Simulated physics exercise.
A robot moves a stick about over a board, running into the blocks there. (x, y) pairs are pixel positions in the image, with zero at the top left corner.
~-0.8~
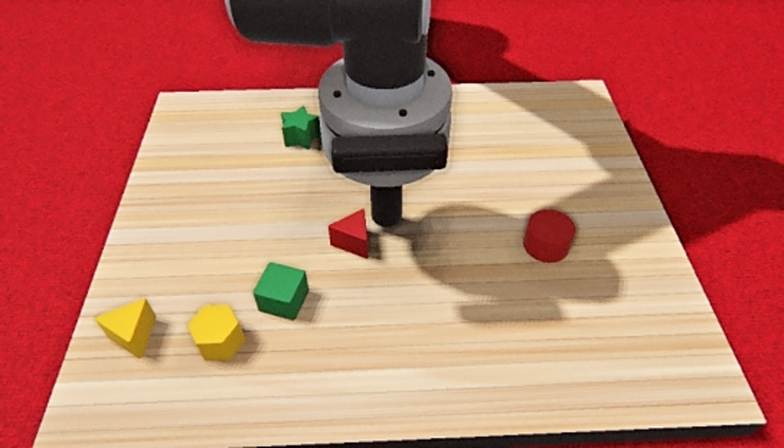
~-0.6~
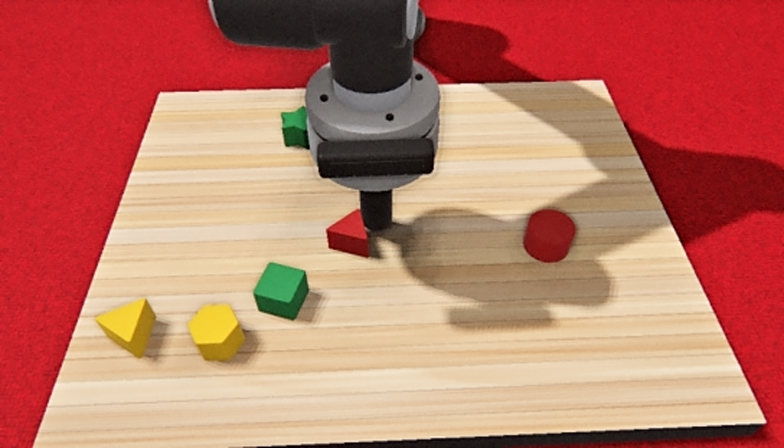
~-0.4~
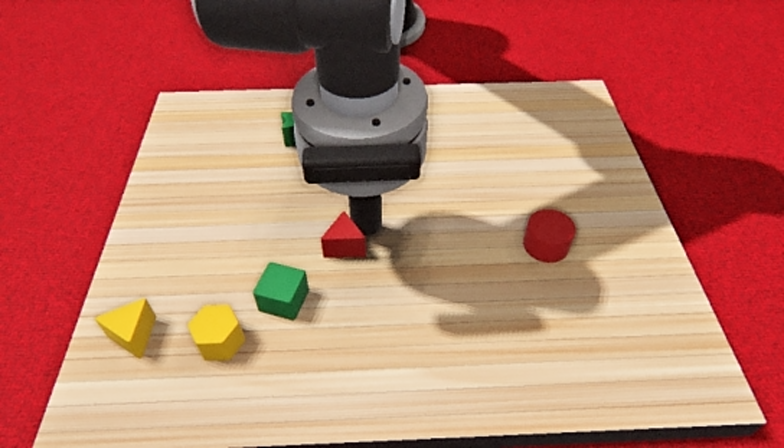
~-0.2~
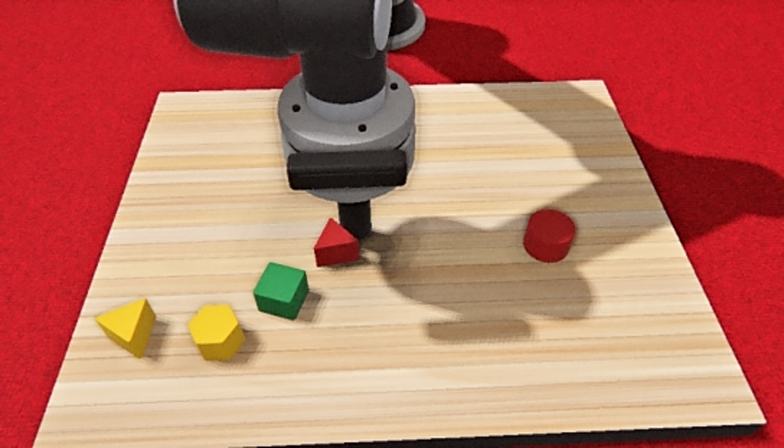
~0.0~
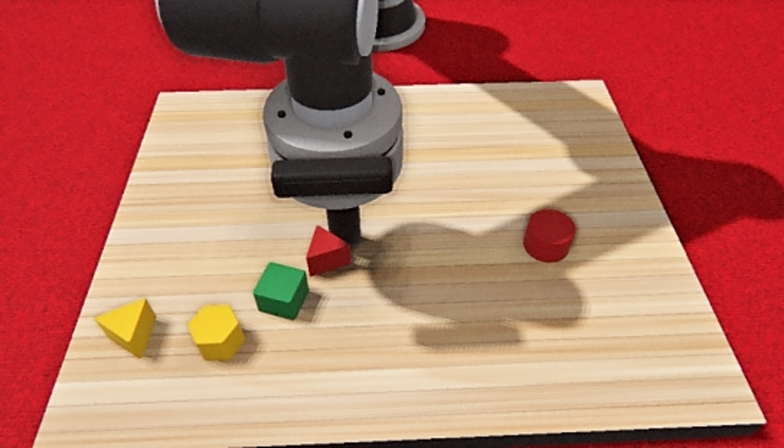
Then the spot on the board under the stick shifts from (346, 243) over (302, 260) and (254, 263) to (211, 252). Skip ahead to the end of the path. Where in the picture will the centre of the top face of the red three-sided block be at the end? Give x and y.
Final place: (296, 266).
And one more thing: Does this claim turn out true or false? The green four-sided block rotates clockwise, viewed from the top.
This is true.
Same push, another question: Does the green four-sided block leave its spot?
Yes, it checks out.
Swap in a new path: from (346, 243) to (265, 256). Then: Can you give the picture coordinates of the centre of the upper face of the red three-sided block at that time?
Its top middle is near (300, 254).
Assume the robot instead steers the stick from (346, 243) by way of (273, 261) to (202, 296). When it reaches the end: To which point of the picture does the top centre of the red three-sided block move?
The centre of its top will be at (298, 258).
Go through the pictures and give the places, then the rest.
The first picture shows lower end of the stick at (387, 216), tops of blocks, yellow hexagonal block at (213, 323), green four-sided block at (279, 281), red three-sided block at (353, 224).
The second picture shows stick at (377, 220), red three-sided block at (351, 225).
The third picture shows stick at (366, 224), red three-sided block at (343, 228).
The fourth picture shows stick at (356, 229), red three-sided block at (334, 235).
The fifth picture shows stick at (345, 235), yellow hexagonal block at (213, 323), green four-sided block at (279, 281), red three-sided block at (324, 242).
On the path given first. One third of the way, stick at (300, 252); green four-sided block at (273, 292), turned 30° clockwise; red three-sided block at (296, 266), turned 50° anticlockwise.
Two thirds of the way, stick at (252, 255); green four-sided block at (273, 292), turned 30° clockwise; red three-sided block at (296, 266), turned 50° anticlockwise.
At the end, stick at (208, 245); yellow hexagonal block not moved; green four-sided block at (273, 292), turned 30° clockwise; red three-sided block at (296, 266), turned 50° anticlockwise.
